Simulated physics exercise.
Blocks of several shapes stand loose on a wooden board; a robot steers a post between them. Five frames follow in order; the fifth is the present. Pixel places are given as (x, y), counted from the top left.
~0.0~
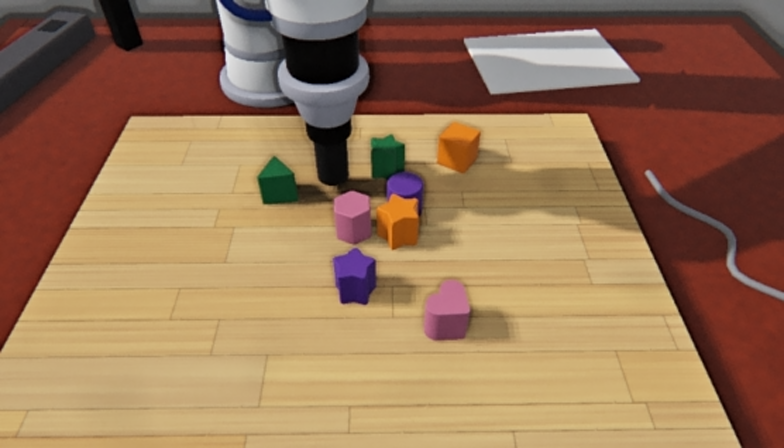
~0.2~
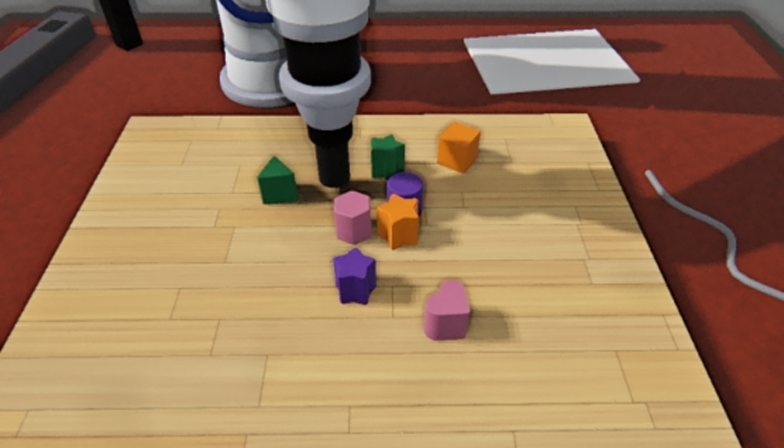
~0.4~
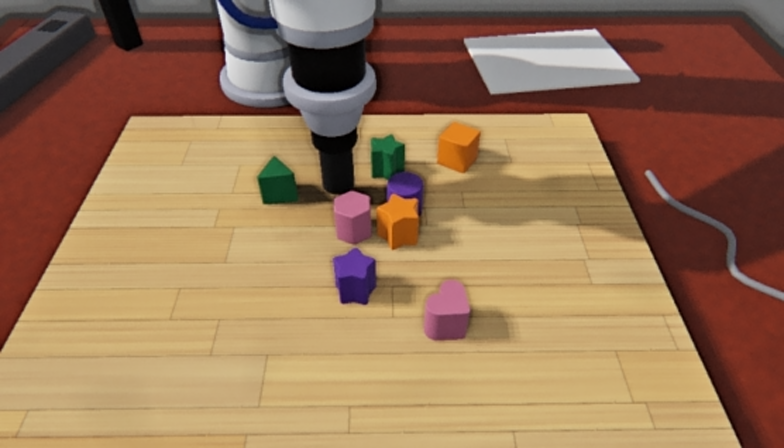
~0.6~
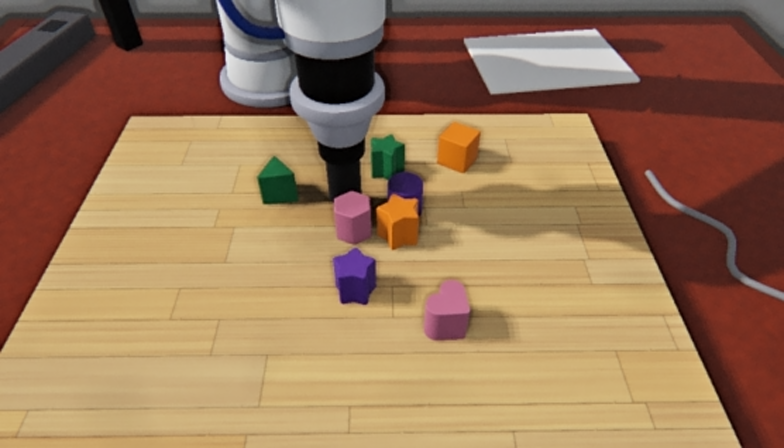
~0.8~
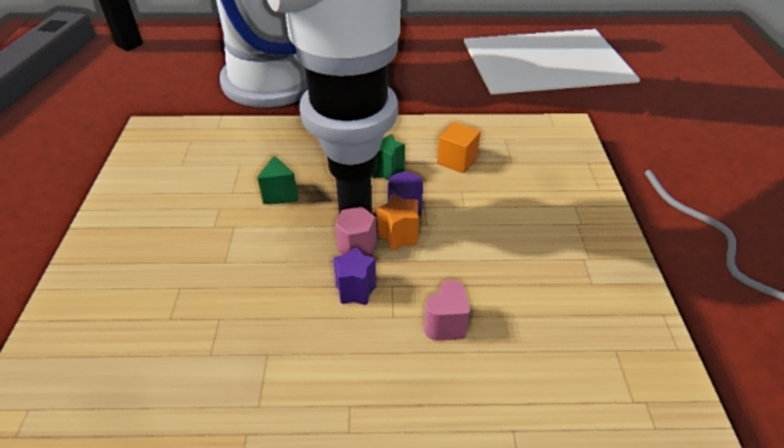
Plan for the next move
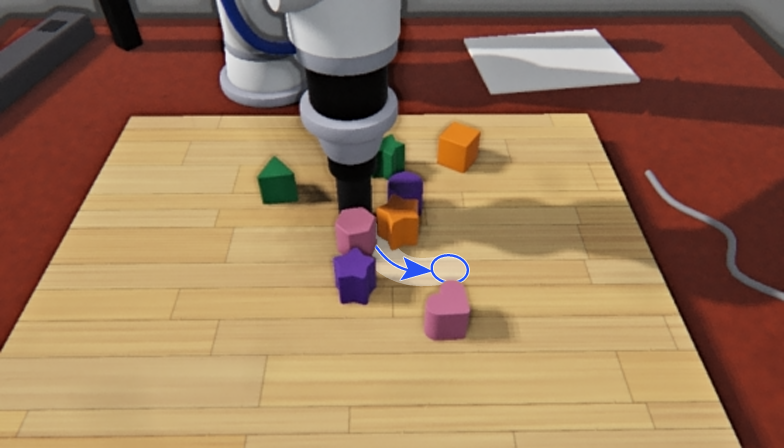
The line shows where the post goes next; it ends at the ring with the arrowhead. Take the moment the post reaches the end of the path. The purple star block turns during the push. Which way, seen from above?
It twists against the clock when seen from above.
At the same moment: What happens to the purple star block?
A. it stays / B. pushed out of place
B.
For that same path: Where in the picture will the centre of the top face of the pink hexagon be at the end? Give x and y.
In the picture, it is at (361, 256).
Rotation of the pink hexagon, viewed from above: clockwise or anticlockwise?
Spin direction: Clockwise.
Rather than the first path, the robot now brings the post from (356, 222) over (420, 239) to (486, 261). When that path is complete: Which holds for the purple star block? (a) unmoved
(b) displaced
I choose a.
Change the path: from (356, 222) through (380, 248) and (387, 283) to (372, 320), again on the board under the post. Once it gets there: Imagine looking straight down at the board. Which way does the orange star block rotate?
From above, it turns counterclockwise.
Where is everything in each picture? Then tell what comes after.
In the first picture, tip of the post at (333, 176), middles of tops, purple star block at (354, 263), pink hexagon at (352, 203), orange star block at (400, 207), purple round block at (406, 183).
In the second picture, post at (335, 178), nothing pushed.
In the third picture, post at (339, 185), nothing pushed.
In the fourth picture, post at (345, 195), nothing pushed.
In the fifth picture, post at (355, 211), purple star block at (354, 263), pink hexagon at (355, 220), orange star block at (400, 207), purple round block at (406, 183).
The line goes from (356, 222) via (377, 248) and (407, 270), ending at (450, 269).
On the path given first. One third of the way, post at (377, 237); purple star block at (350, 276), turned 15° anticlockwise; pink hexagon at (359, 246), turned 55° clockwise; orange star block at (410, 213), turned 50° anticlockwise.
Two thirds of the way, post at (408, 259); purple star block at (343, 284), turned 25° anticlockwise; pink hexagon at (361, 256), turned 90° clockwise; orange star block at (420, 218), turned 105° anticlockwise.
At the end, post at (451, 258); purple star block at (343, 284), turned 25° anticlockwise; pink hexagon at (361, 256), turned 90° clockwise; orange star block at (430, 218), turned 145° anticlockwise; purple round block unmoved.
